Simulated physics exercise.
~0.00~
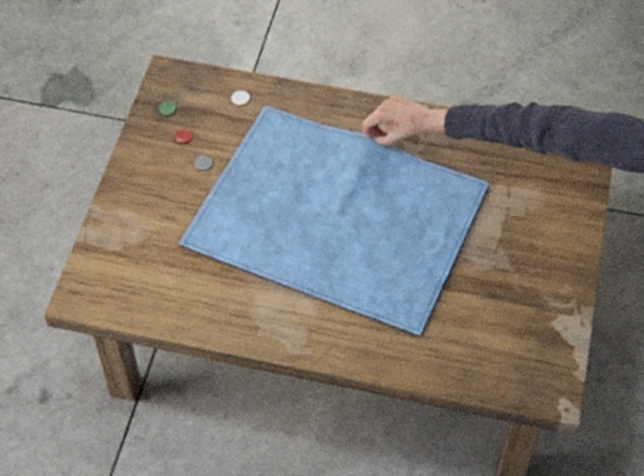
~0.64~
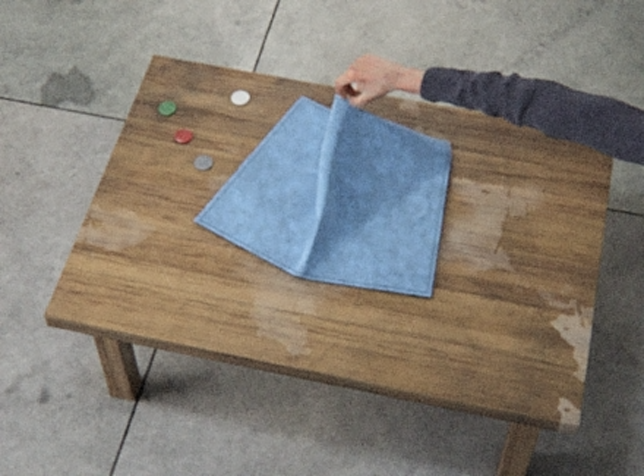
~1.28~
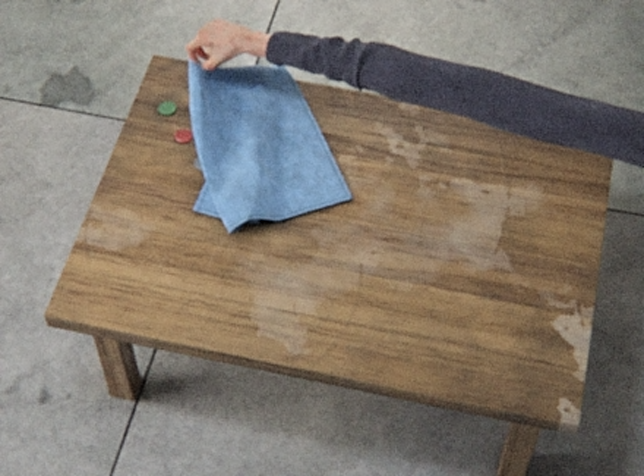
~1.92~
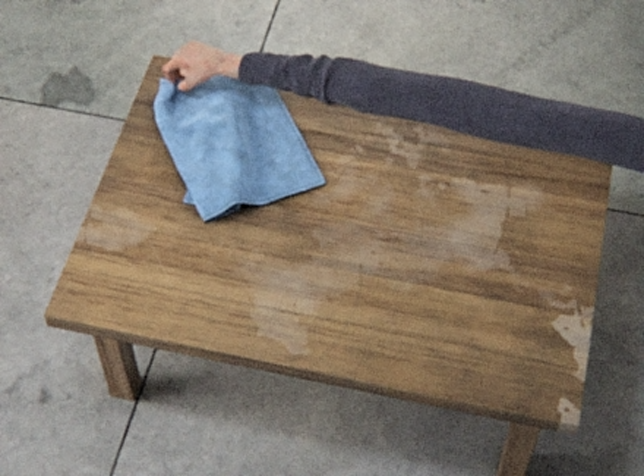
A hand in a dark sleeve took the far edge of a blue cloth lying flat on a wooden table, lifted and dragged it leftward, folding it loosely, until it covered the white, grey, red and green discs, the fingers still at its corner.
